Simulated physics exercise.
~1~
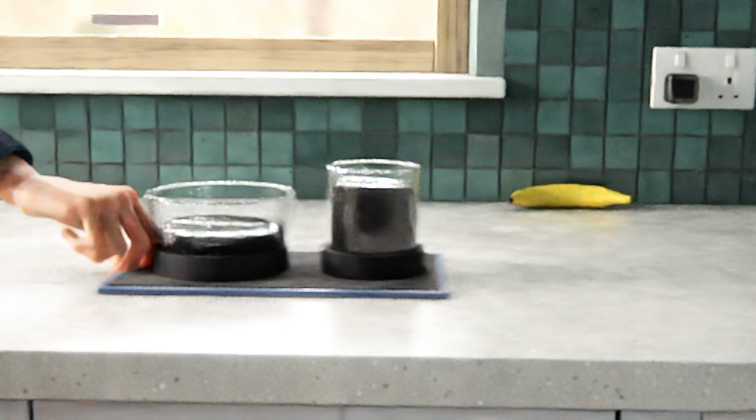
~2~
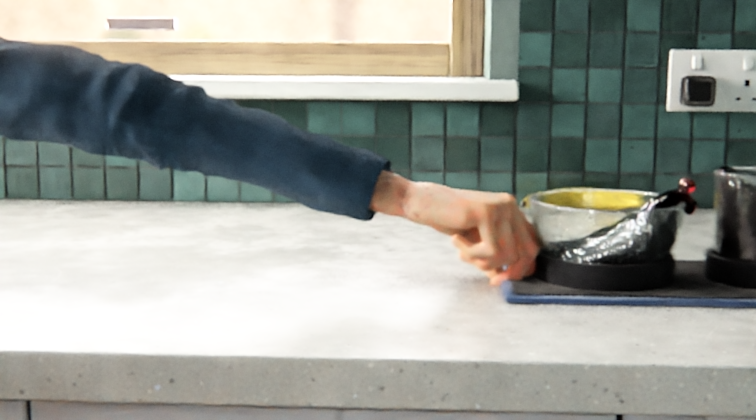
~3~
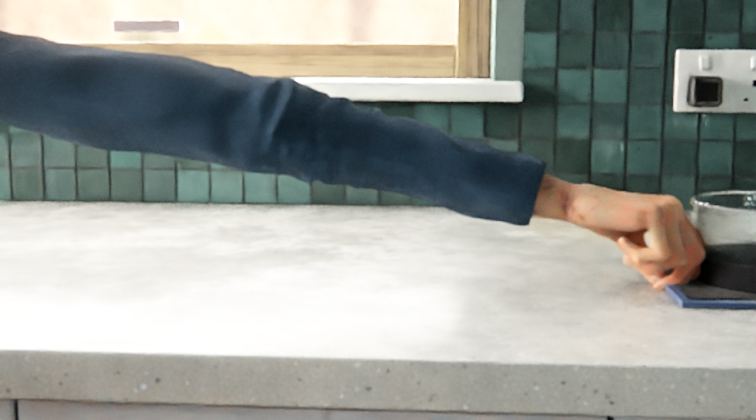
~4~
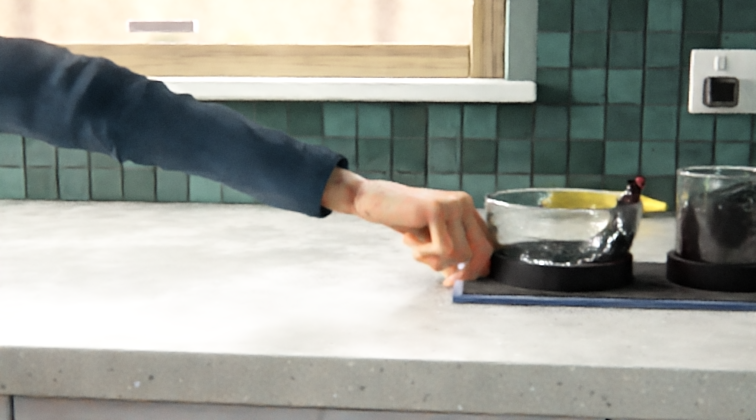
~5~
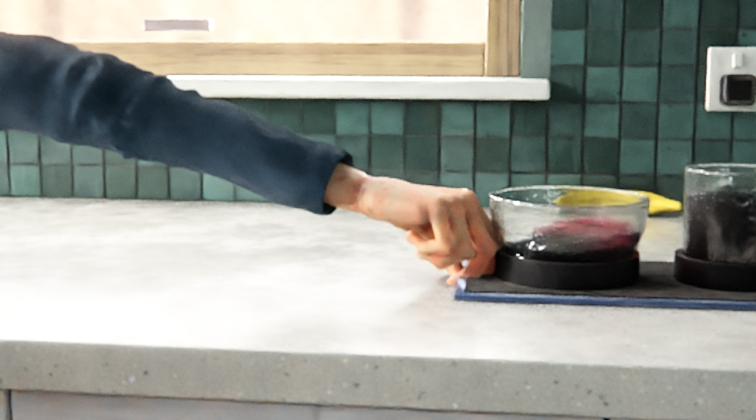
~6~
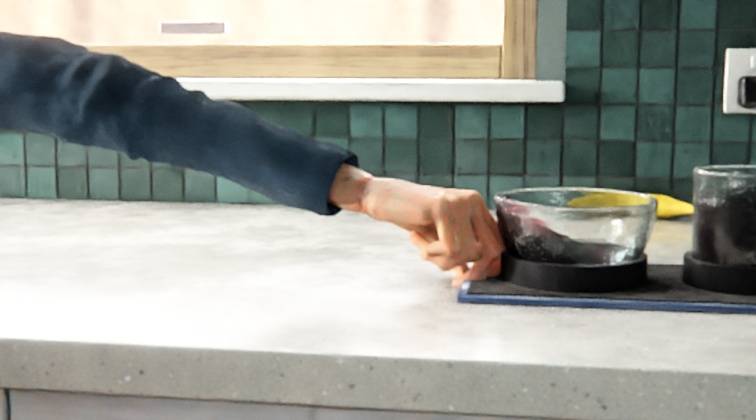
A hand slides a tray of glass vessels right, then back left, sloshing dark liquid.
